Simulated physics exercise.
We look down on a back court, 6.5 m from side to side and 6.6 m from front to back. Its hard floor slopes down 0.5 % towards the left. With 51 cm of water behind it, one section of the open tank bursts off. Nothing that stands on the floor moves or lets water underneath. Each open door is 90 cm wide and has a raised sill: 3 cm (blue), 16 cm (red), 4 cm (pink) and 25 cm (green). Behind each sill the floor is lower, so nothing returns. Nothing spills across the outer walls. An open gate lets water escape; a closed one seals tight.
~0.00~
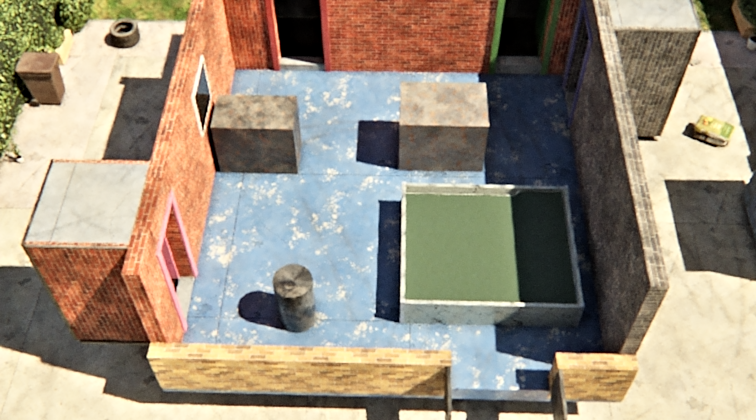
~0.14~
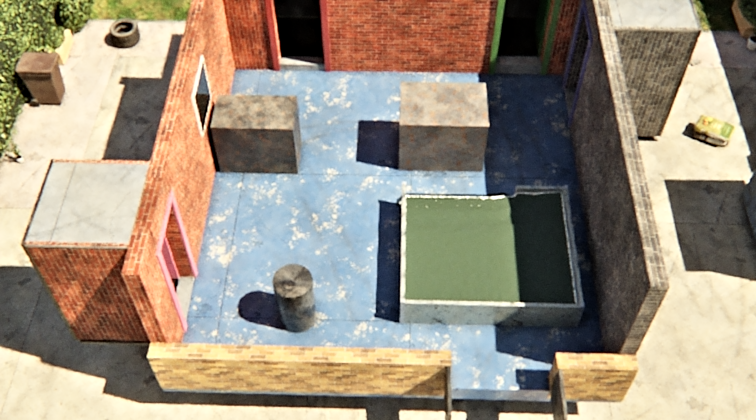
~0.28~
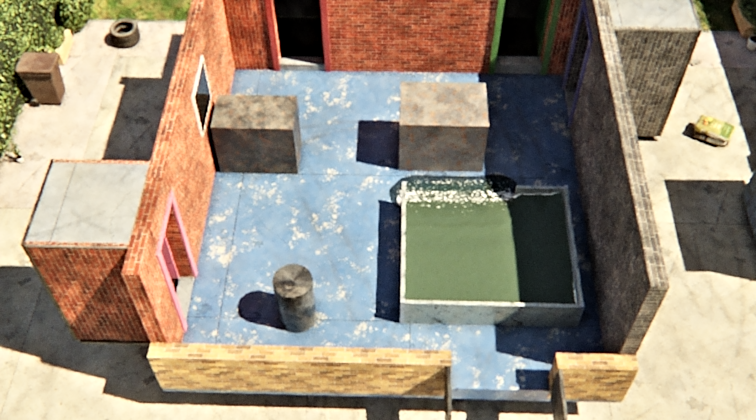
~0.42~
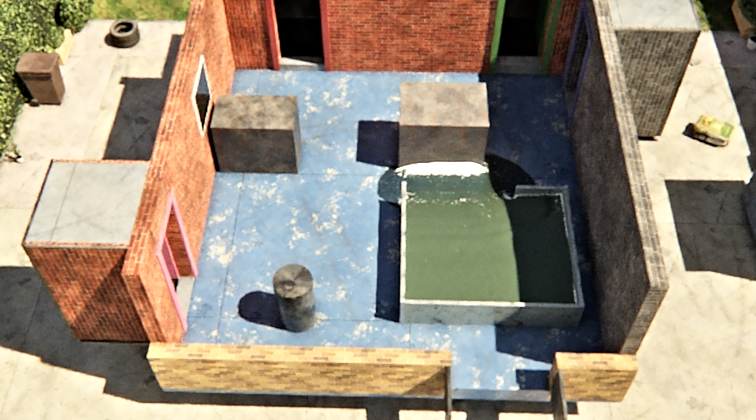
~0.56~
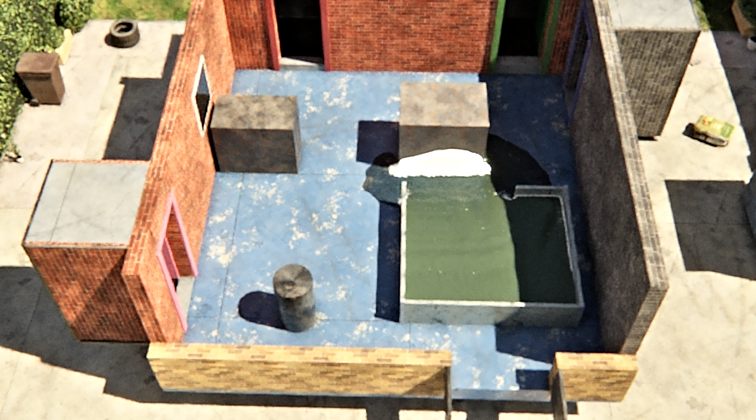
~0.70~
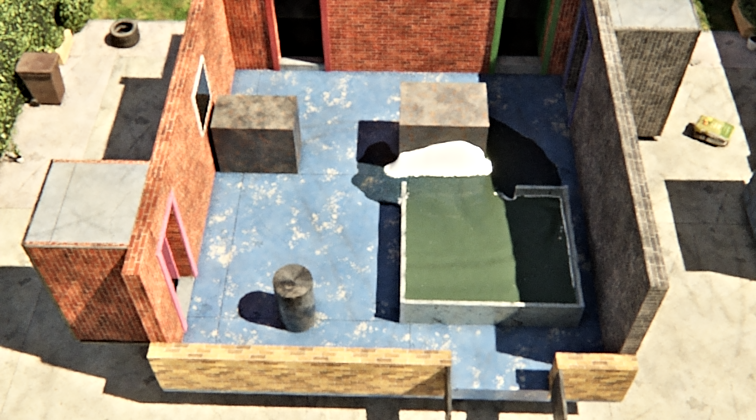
Open tank of green water in a walled blue-floored court losing its far side, water pouring out and spreading towards a block.
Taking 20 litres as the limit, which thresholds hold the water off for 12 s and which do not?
The water let in: At the blue door it passes the limit; at the red door it stays under the limit; at the pink door it passes the limit; at the green door it stays under the limit.
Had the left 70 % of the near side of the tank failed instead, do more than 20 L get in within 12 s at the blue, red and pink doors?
Against that limit: Blue below, red below, pink past it.
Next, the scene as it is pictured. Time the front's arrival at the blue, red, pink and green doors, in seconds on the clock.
Blue 1.6 s, red 2.6 s, pink 3.0 s, green 1.3 s.
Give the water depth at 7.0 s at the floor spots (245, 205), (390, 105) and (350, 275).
In that order: 6, 5 and 0 cm.
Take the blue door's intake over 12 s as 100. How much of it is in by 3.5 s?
Some 25 per cent by then.
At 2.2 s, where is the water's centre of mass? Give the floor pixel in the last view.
At about (460, 215).
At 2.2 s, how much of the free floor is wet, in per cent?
Near 45 per cent is wet.
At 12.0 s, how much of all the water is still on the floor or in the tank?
Roughly 88 in a hundred.
After 1.4 s water covers 25 % of the floor and is deepest (43 cm) near (447, 181); blue door not reached, red door not reached, pink door not reached, green door 7 cm at the sill, 0 L in.
After 2.2 s water covers 45 % of the floor and is deepest (38 cm) near (436, 181); blue door 10 cm at the sill, 12 L in, red door not reached, pink door not reached, green door 14 cm at the sill, 0 L in.
After 3.5 s water covers 60 % of the floor and is deepest (24 cm) near (544, 78); blue door 13 cm at the sill, 49 L in, red door 15 cm at the sill, 0 L in, pink door 6 cm at the sill, 0 L in, green door 16 cm at the sill, 0 L in.
After 7.0 s water covers 90 % of the floor and is deepest (19 cm) near (235, 73); blue door 9 cm at the sill, 146 L in, red door 7 cm at the sill, 0 L in, pink door 6 cm at the sill, 7 L in, green door 12 cm at the sill, 0 L in.
After 12.0 s water covers 100 % of the floor and is deepest (12 cm) near (233, 133); blue door 6 cm at the sill, 211 L in, red door 9 cm at the sill, 0 L in, pink door 10 cm at the sill, 60 L in, green door 6 cm at the sill, 0 L in.
